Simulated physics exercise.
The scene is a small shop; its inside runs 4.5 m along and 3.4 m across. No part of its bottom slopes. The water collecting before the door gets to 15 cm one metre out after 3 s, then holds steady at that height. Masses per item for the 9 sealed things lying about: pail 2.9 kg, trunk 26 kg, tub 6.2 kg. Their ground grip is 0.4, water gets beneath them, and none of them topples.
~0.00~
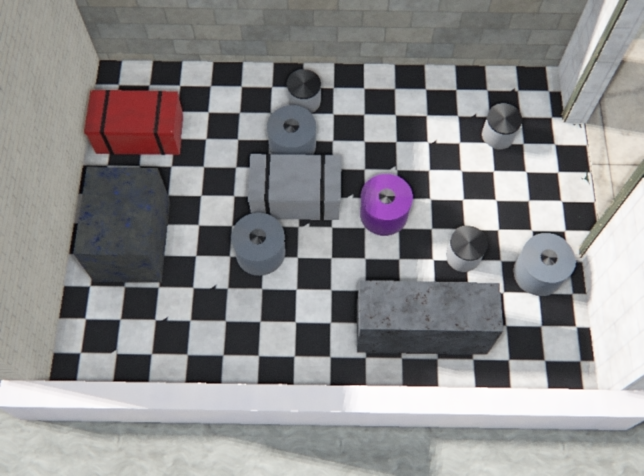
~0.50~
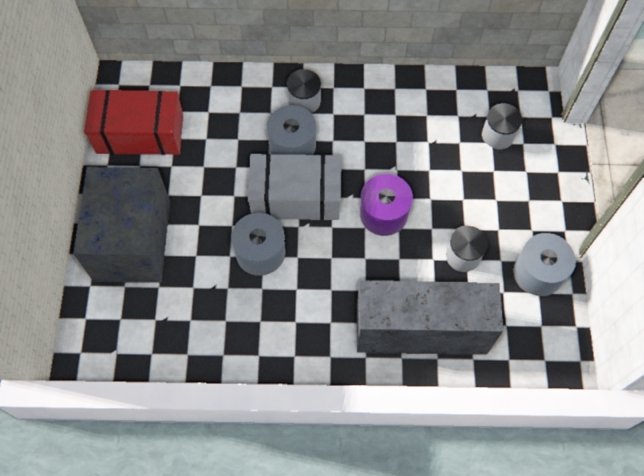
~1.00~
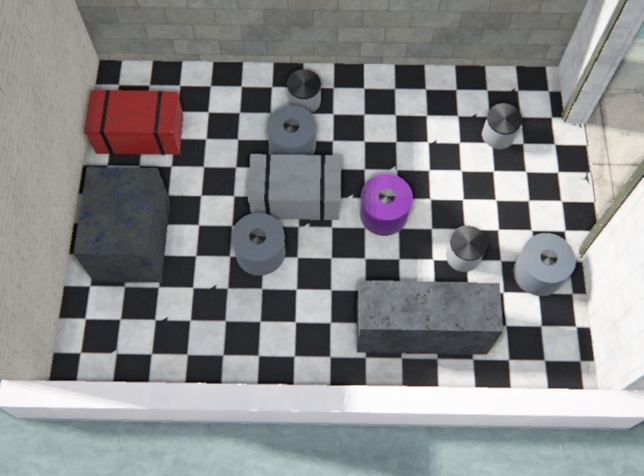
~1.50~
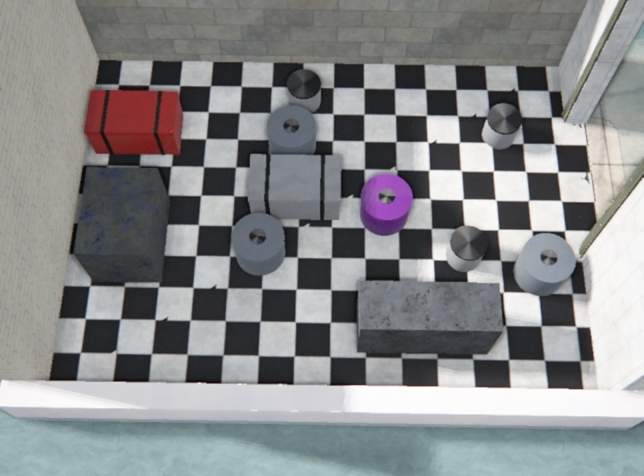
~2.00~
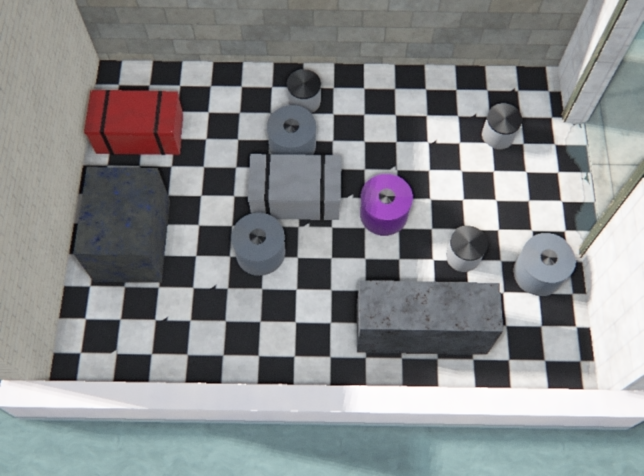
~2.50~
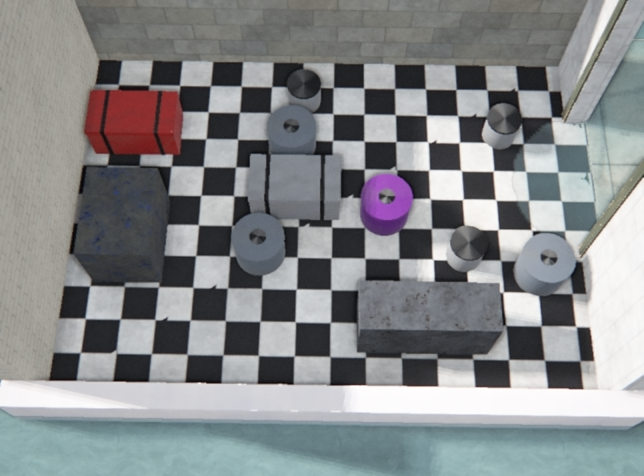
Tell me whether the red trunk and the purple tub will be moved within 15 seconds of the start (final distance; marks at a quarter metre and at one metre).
By that time the red trunk has shifted a little and the purple tub has gone a long distance.
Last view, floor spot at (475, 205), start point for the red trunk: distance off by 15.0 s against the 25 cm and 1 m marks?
So it budges only slightly.
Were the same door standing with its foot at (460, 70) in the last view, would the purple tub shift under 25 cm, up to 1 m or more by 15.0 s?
Result for the purple tub: Large displacement.
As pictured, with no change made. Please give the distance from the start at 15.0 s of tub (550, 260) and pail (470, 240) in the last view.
60 cm, 250 cm.
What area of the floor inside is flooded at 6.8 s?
12 m2.
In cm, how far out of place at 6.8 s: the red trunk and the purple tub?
Shifts by then: Around 0 and 100 cm.
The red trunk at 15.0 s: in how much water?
12 cm or so.
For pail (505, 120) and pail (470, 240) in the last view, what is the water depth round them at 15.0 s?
I'd put it at 12 cm and 10 cm respectively.
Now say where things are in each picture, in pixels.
The red trunk at (131, 111) rests on the ground; the purple tub at (387, 197), on the bottom; water covers 0.0 m2; 0 of 9 have shifted, in the first frame.
The red trunk at (131, 111) rests on the ground; the purple tub at (387, 197), on the bottom; water covers 0.0 m2; 0 of 9 have shifted, in the second frame.
The red trunk at (131, 111), on the bottom; the purple tub at (387, 197), on the bottom; water covers 0.0 m2; 0 of 9 have shifted, in the third frame.
The red trunk at (131, 111) rests on the ground; the purple tub at (387, 197) rests on the ground; 0.0 m2 under water; 0 of 9 have shifted, in the fourth frame.
The red trunk at (131, 111), on the bottom; the purple tub at (387, 197) rests on the ground; 0.0 m2 under water; 0 of 9 have shifted, in the fifth frame.
The red trunk at (131, 111), on the bottom; the purple tub at (387, 197) rests on the ground; water covers 0.5 m2; 0 of 9 have shifted, in the sixth frame.
After 3.5 s the red trunk is near (131, 111), 0.0 m from its start, aground; the purple tub is near (387, 197), 0.0 m from its start, aground; 0 afloat.
After 6.8 s the red trunk is near (131, 111), 0.0 m from its start, aground; the purple tub is near (277, 255), 1.1 m from its start, aground; 2 afloat.
After 11.0 s the red trunk is near (117, 155), 0.5 m from its start, afloat; the purple tub is near (97, 326), 2.6 m from its start, afloat; 7 afloat.
After 15.0 s the red trunk is near (140, 155), 0.5 m from its start, afloat; the purple tub is near (219, 320), 1.8 m from its start, afloat; 9 afloat.
